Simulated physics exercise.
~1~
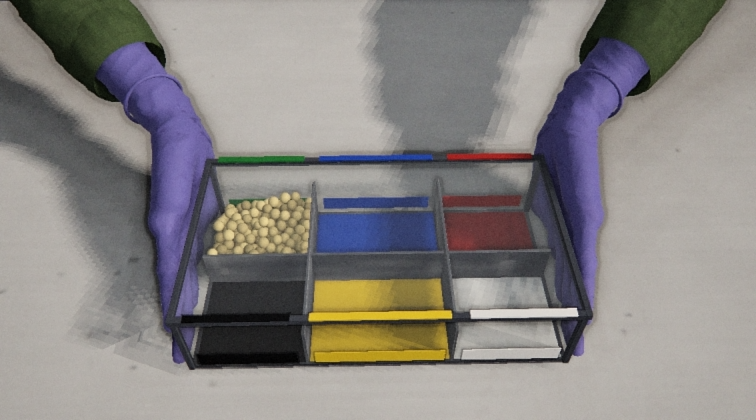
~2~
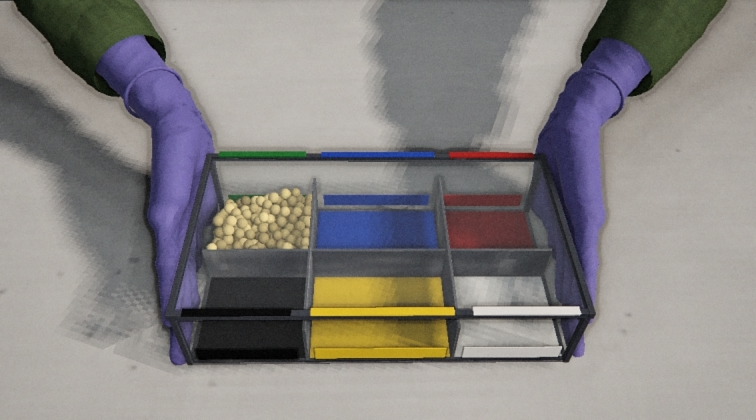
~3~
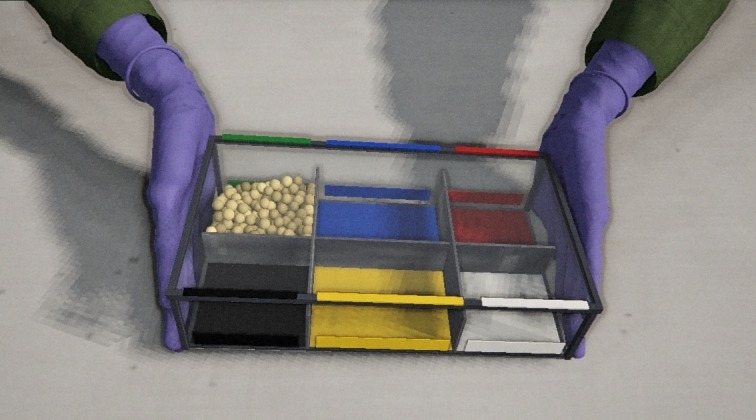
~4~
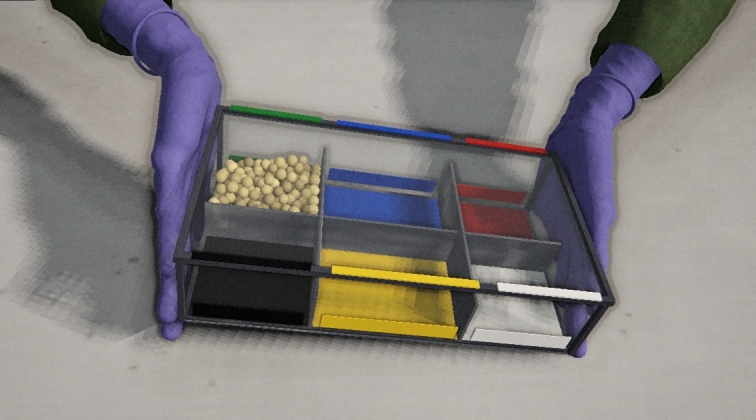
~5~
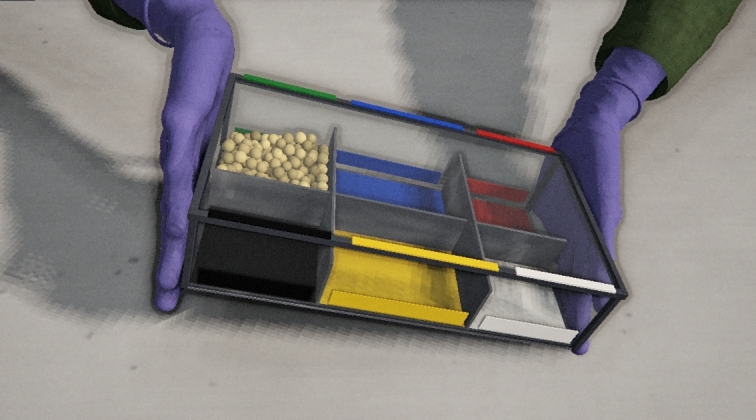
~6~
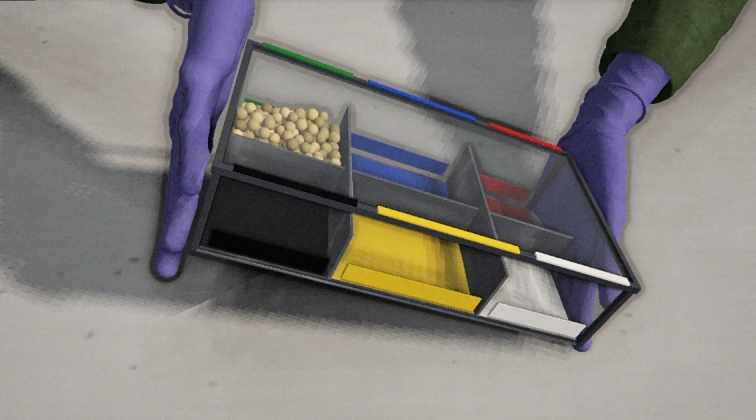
Over a pale grey surface, purple-gloved hands tilting a clear-lidded six-compartment box, its left side rising, soya beans staying in the green compartment.
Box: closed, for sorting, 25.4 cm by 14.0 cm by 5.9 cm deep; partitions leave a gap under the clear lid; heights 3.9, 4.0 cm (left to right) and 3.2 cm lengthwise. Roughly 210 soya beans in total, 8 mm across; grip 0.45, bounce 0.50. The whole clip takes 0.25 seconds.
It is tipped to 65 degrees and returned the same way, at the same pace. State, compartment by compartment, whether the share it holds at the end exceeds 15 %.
Red: Does not exceed; blue: Exceeds; green: Exceeds; yellow: Does not exceed; white: Does not exceed; black: Does not exceed.
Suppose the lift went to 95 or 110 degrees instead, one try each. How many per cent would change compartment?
55 % and 75 %.
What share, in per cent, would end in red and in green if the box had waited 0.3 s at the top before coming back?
That would leave red with 5 percent and green with 70 percent.
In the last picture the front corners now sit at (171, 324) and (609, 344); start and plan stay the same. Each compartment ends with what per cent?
Red 0; blue 0; green 65; yellow 20; white 0; black 15.
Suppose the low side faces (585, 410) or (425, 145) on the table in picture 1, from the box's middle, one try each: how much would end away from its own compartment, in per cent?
Approximately 40 percent, then 5 percent.
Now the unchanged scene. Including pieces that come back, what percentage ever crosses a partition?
Around 30 percent.
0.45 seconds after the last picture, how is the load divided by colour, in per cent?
You'd see red at 0, blue at 15, green at 85, yellow at 0, white at 0 and black at 0 per cent.
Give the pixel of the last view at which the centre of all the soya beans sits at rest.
When it all comes to rest, the middle is near (299, 231).
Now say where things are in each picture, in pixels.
In the first frame, box tilt 0 degrees, front corners at (173, 319) and (584, 312); green 100 %.
In the second frame, box tilt 1 degrees, front corners at (173, 313) and (587, 311).
In the third frame, box tilt 5 degrees, front corners at (174, 292) and (594, 306), lowest corner right back.
In the fourth frame, box tilt 11 degrees, front corners at (182, 255) and (606, 299), lowest corner right back.
In the fifth frame, box tilt 18 degrees, front corners at (197, 213) and (619, 292), lowest corner right back.
In the sixth frame, box tilt 24 degrees, front corners at (221, 166) and (631, 285), lowest corner right back; green 100 %.
Then, 0.45 s after the last picture, tilt 62 degrees; blue 15 %, green 85 %.
Then, 0.75 s after the last picture, tilt 24 degrees; blue 30 %, green 70 %.
Then, 1.15 s after the last picture, tilt 0 degrees; blue 30 %, green 70 %.
In the end, red 0 %, blue 30 %, green 70 %, yellow 0 %, white 0 %, black 0 %.
